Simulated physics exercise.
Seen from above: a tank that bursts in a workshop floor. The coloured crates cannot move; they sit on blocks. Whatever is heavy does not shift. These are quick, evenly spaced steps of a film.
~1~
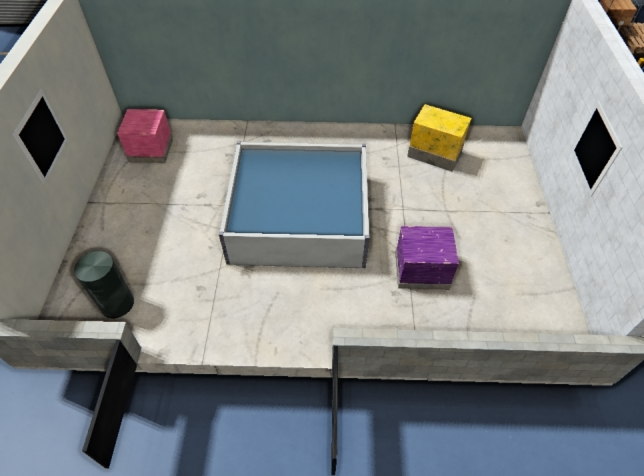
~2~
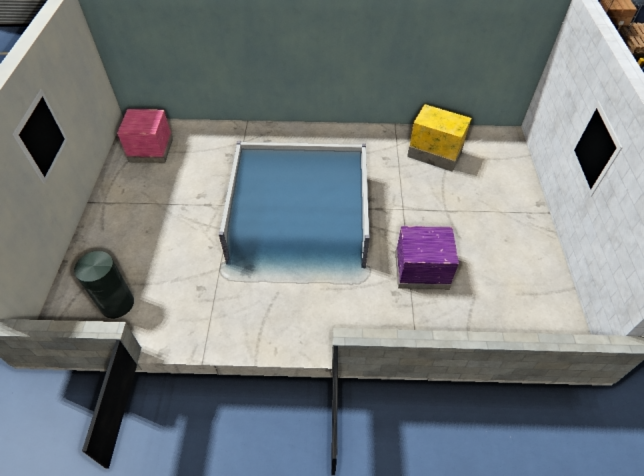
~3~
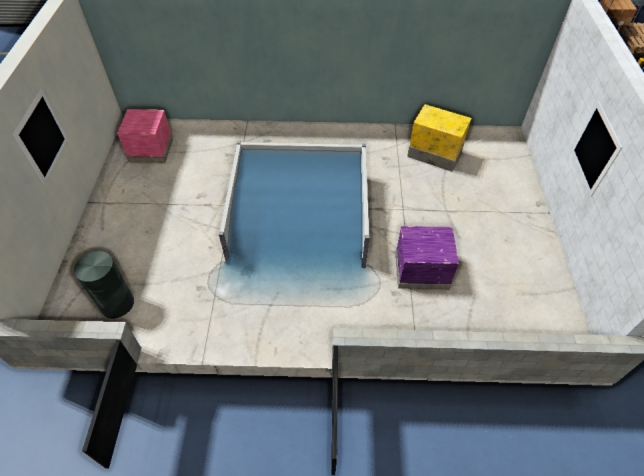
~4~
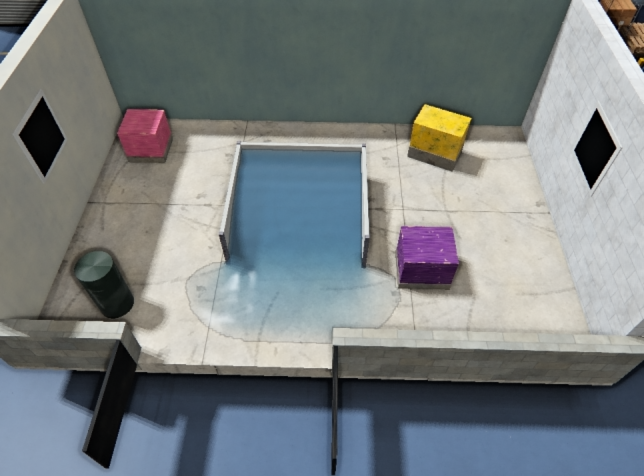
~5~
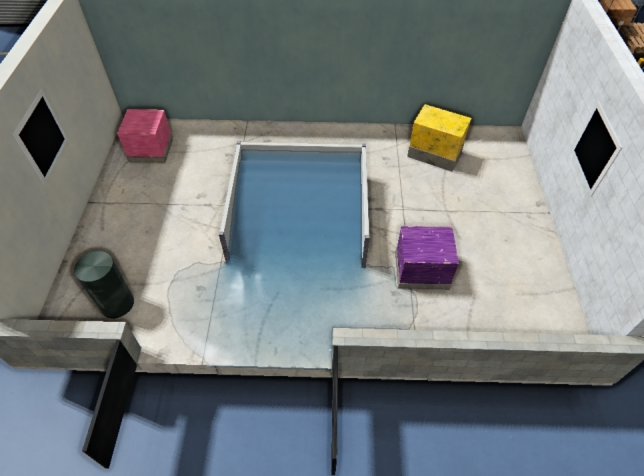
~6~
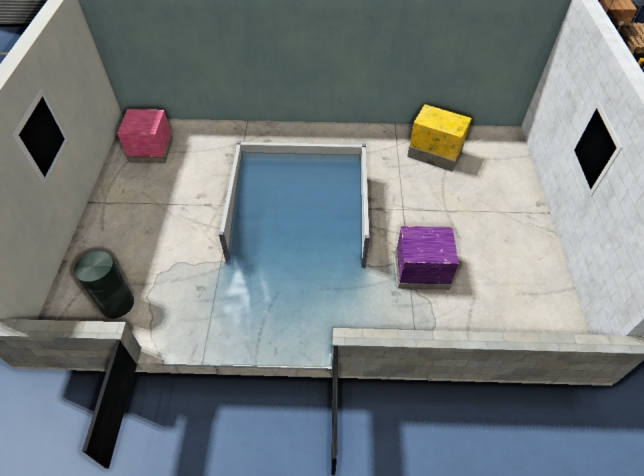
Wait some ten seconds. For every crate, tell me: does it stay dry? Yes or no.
Here is how it goes: The purple crate, yes, it stays dry; the pink crate, yes, it stays dry; the yellow crate, yes, it stays dry.
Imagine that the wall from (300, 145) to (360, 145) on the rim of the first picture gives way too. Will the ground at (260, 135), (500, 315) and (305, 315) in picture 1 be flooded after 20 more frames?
Taken in turn, that's reached, not reached, and finally not reached.
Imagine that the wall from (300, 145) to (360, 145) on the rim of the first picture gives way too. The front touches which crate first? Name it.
It's the crate marked yellow.
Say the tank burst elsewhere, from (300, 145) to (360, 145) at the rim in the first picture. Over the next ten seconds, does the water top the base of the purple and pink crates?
I expect purple remains untouched while pink goes wet.
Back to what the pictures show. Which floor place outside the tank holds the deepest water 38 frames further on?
I'd point to about (479, 131).
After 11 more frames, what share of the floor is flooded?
30 %.
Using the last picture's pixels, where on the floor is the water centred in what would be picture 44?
Centre point: Around (377, 248).
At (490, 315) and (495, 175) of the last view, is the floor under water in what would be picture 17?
The first place is inundated and the second is spared.
A moment on, water covers 20 % of the floor; the purple crate water round its plinth, the pink crate not reached, the yellow crate not reached.
Next, water covers 30 % of the floor; the purple crate water round its plinth, the pink crate not reached, the yellow crate not reached.
Then, water covers 35 % of the floor; the purple crate water round its plinth, the pink crate not reached, the yellow crate not reached.
Later, water covers 50 % of the floor; the purple crate water round its plinth, the pink crate not reached, the yellow crate water round its plinth.
In the end, water covers 70 % of the floor; the purple crate stayed above the water, the pink crate stayed above the water, the yellow crate stayed above the water.
